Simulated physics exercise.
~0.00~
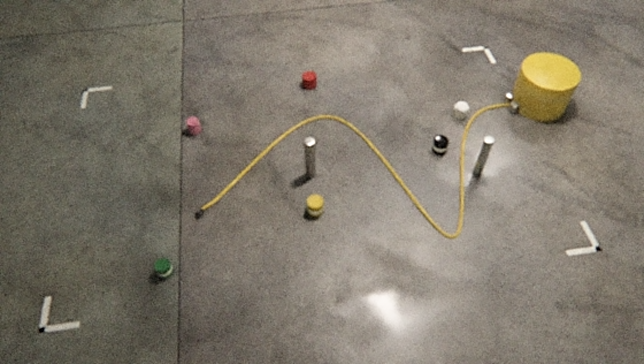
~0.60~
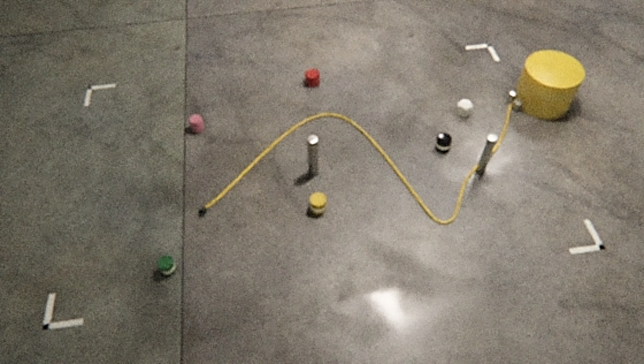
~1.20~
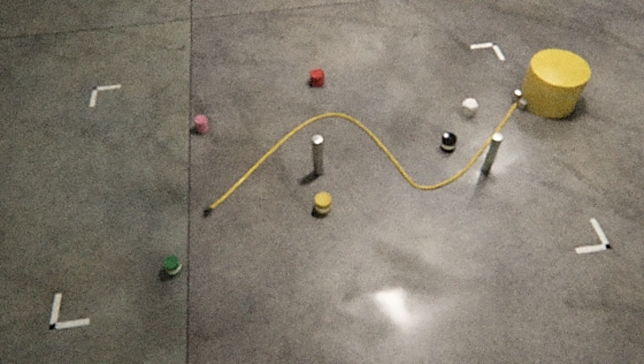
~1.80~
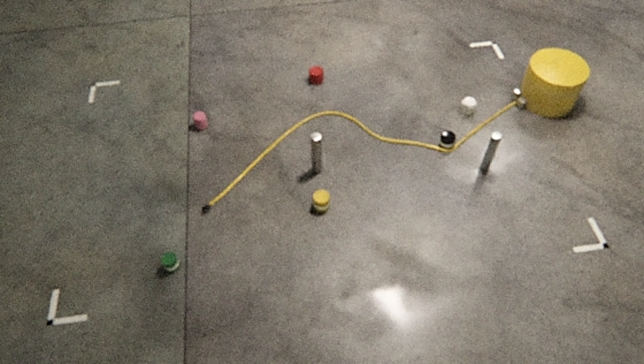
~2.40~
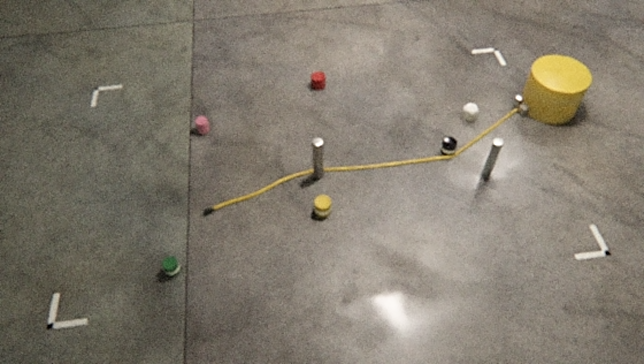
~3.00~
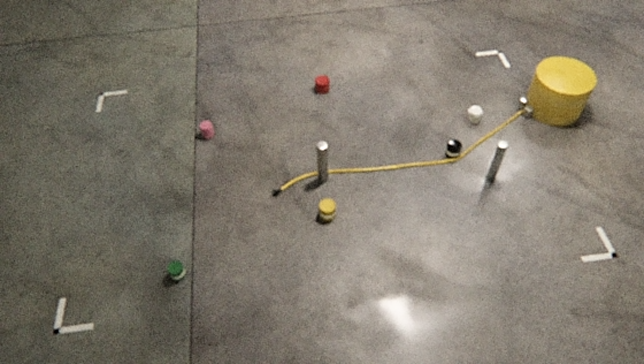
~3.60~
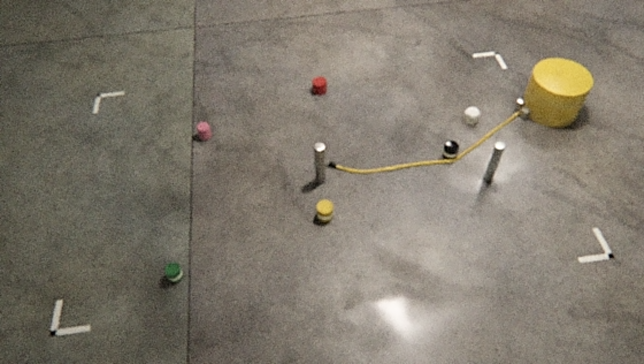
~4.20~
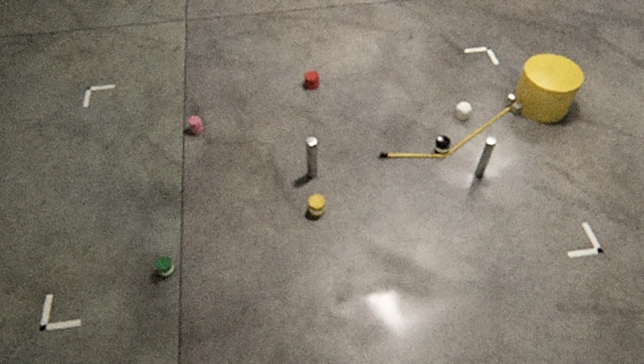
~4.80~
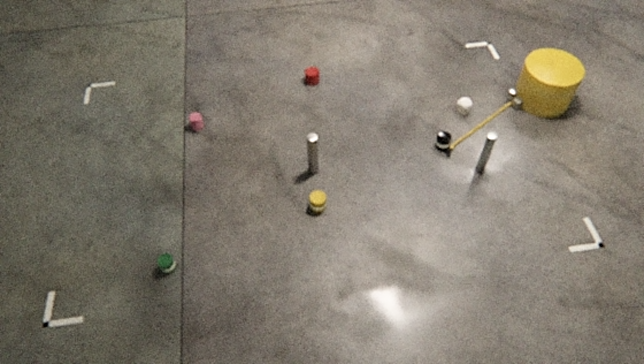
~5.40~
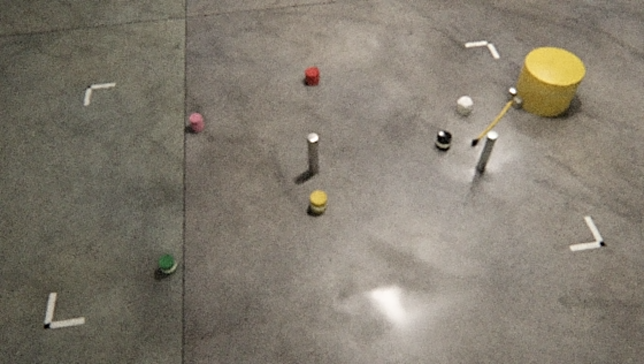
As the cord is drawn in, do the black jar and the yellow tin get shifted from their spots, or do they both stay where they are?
They both stay where they are. The black jar keeps its spot even as the cord bends beside it, and the yellow tin also remains in place.
